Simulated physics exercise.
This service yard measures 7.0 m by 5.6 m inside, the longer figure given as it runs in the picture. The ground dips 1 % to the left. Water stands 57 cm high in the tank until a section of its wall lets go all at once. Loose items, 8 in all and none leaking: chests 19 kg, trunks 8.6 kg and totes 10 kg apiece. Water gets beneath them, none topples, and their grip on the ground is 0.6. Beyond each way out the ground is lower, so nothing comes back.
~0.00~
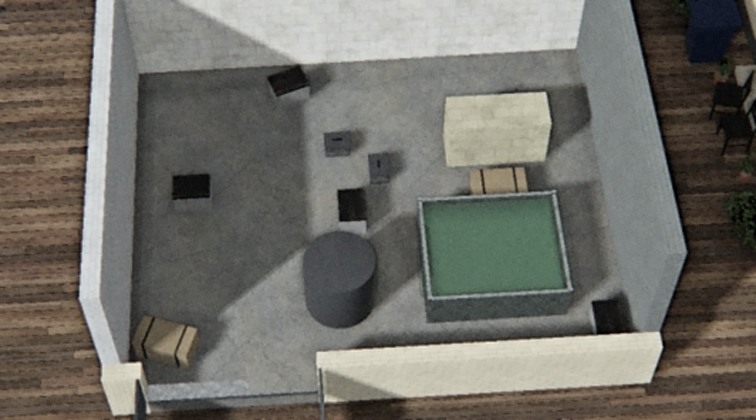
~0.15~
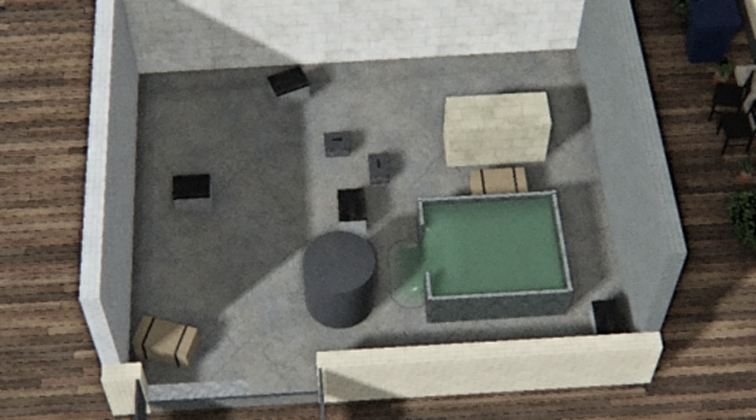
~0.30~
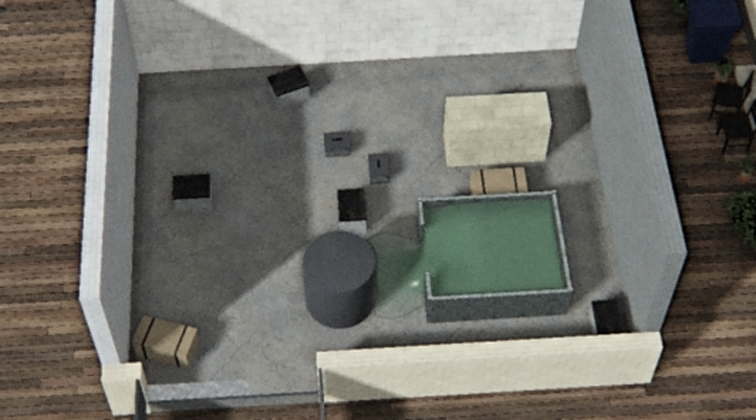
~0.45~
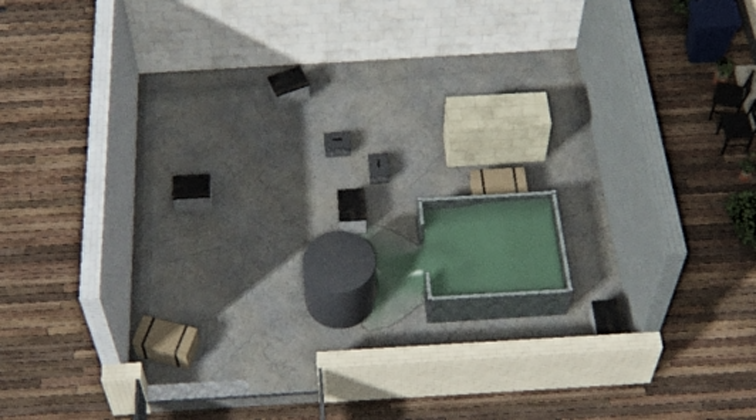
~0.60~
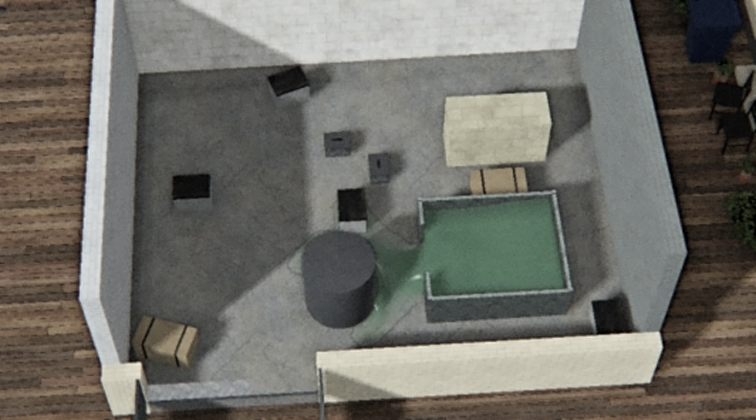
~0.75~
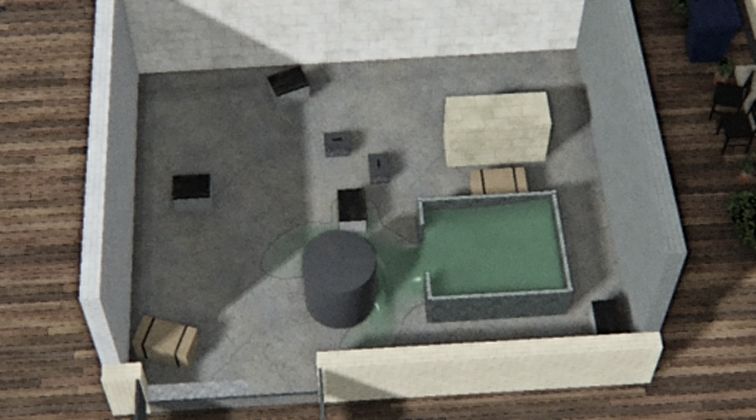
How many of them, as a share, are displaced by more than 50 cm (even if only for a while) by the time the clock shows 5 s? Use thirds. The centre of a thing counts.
It is less than a third.
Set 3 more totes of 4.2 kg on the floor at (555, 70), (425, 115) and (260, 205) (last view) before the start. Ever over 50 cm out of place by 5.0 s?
In that order: Under, under, more.
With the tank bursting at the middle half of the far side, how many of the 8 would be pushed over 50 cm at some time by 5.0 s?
Then 5.
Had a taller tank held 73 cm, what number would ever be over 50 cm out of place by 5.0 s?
Then 4.
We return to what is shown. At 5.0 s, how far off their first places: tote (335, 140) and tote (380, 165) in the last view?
In that order: 20 cm, 0 cm.
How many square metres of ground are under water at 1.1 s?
Some 8.5 m2.
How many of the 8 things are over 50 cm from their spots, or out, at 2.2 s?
1 of them.
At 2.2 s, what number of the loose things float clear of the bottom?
I count 0.
After 1.1 s 0 of 8 are over 50 cm from their spots; 0 afloat.
After 2.2 s 1 of 8 are over 50 cm from their spots; 0 afloat.
After 3.5 s 1 of 8 are over 50 cm from their spots; 1 afloat.
After 5.0 s 1 of 8 are over 50 cm from their spots, and 1 have been at some point; 2 afloat.
